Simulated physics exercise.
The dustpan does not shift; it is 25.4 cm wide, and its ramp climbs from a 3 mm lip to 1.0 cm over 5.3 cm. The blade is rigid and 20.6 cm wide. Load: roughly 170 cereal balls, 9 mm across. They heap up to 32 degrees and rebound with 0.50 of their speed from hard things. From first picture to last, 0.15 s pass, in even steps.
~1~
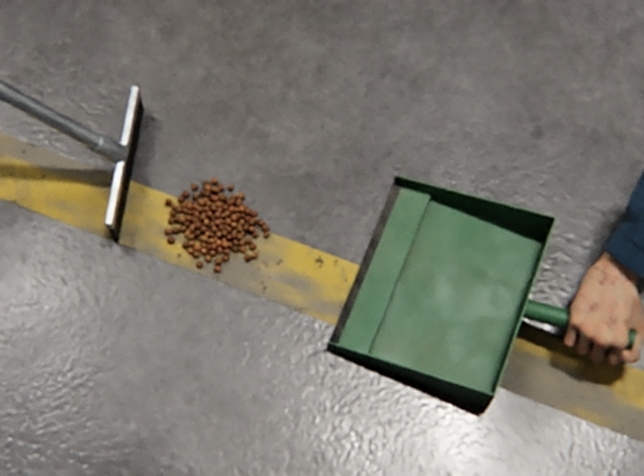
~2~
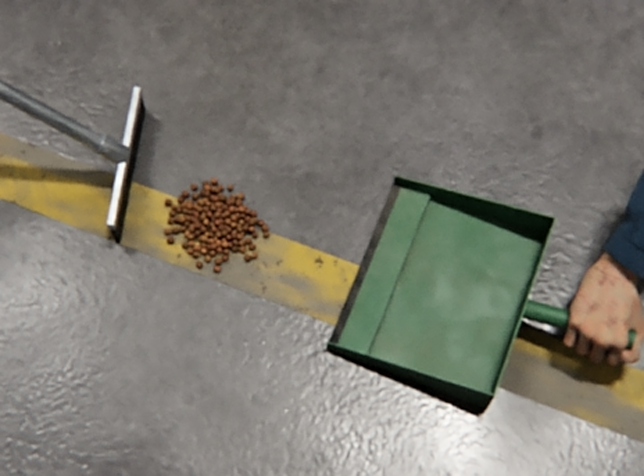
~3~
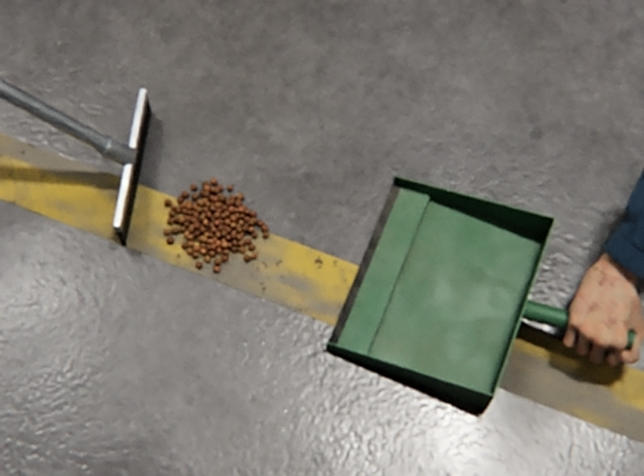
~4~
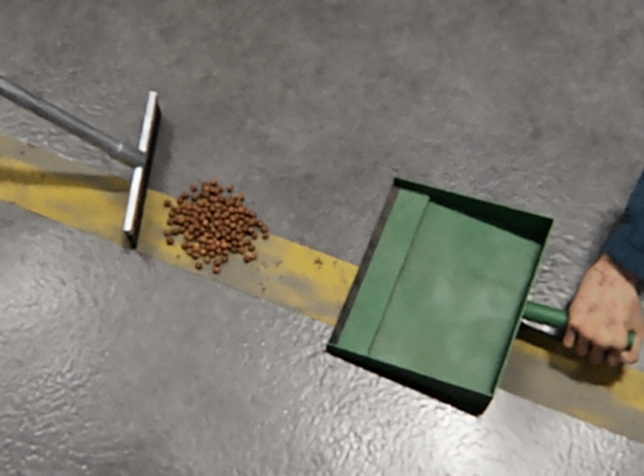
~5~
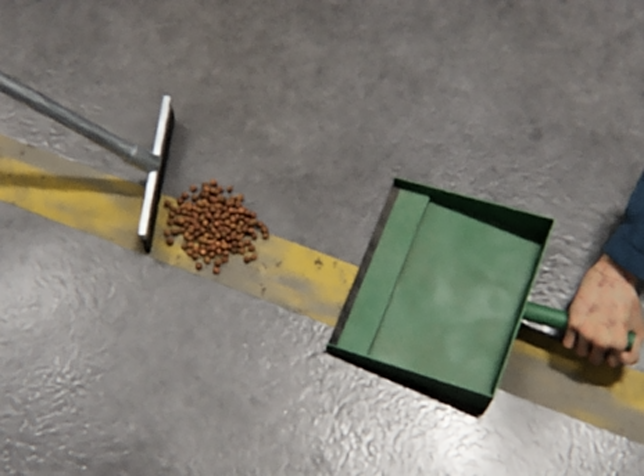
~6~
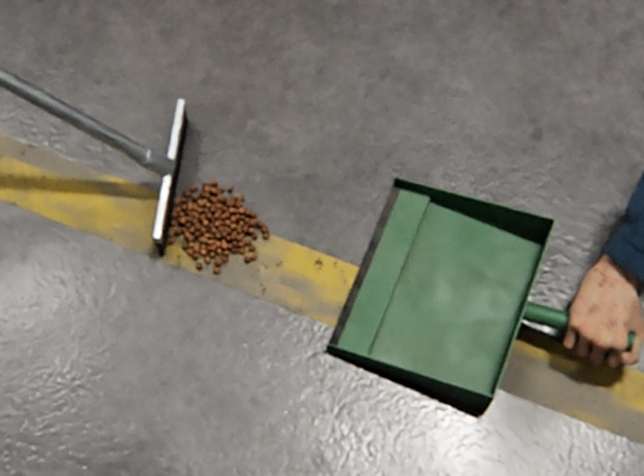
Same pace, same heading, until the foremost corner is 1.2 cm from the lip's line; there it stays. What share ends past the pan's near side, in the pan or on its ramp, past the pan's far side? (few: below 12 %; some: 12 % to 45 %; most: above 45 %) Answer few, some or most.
Near side few, pan some, far side few.
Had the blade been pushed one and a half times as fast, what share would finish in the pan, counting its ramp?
In that case some 50 per cent.
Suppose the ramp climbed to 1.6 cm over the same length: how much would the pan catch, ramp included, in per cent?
In that case some 30 per cent.
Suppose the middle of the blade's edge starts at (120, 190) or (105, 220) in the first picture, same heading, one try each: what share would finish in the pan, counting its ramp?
Some 30 and 15 per cent.
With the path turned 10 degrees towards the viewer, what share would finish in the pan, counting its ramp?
It would be near 25 per cent.
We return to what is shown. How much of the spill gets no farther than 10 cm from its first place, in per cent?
Roughly 0 per cent.
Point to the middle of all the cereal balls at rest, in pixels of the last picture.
Around (362, 252).
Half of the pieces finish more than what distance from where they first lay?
Some 22 cm.
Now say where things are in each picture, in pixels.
Blade from (110, 225) to (136, 93), moved 0.0 cm, 0 of the pieces shifted so far; middle of the pieces at (218, 223); pan at (453, 297), in the first picture.
Blade from (112, 226) to (138, 94), moved 0.3 cm, 0 of the pieces shifted so far; middle of the pieces at (217, 223), in the second picture.
Blade from (118, 228) to (144, 95), moved 1.2 cm, 0 of the pieces shifted so far; middle of the pieces at (217, 223), in the third picture.
Blade from (129, 231) to (154, 99), moved 2.7 cm, 0 of the pieces shifted so far; middle of the pieces at (217, 224), in the fourth picture.
Blade from (143, 235) to (168, 103), moved 4.7 cm, 0 of the pieces shifted so far; middle of the pieces at (217, 224), in the fifth picture.
Blade from (158, 239) to (182, 106), moved 6.7 cm, 5 of the pieces shifted so far; middle of the pieces at (217, 224); pan at (452, 298), in the sixth picture.
Then, 0.19 s after the last picture, middle of the blade 16 cm from the lip; 0 % over the lip, far side 0 %, near side 0 %.
Then, 0.32 s after the last picture, middle of the blade 7 cm from the lip; 0 % over the lip, far side 0 %, near side 0 %.
Then, 0.57 s after the last picture, middle of the blade 4 cm from the lip; 35 % over the lip, far side 5 %, near side 5 %.
In the end, near side 5 %, pan 30 %, far side 5 %, in front of the lip or behind the blade 60 %.
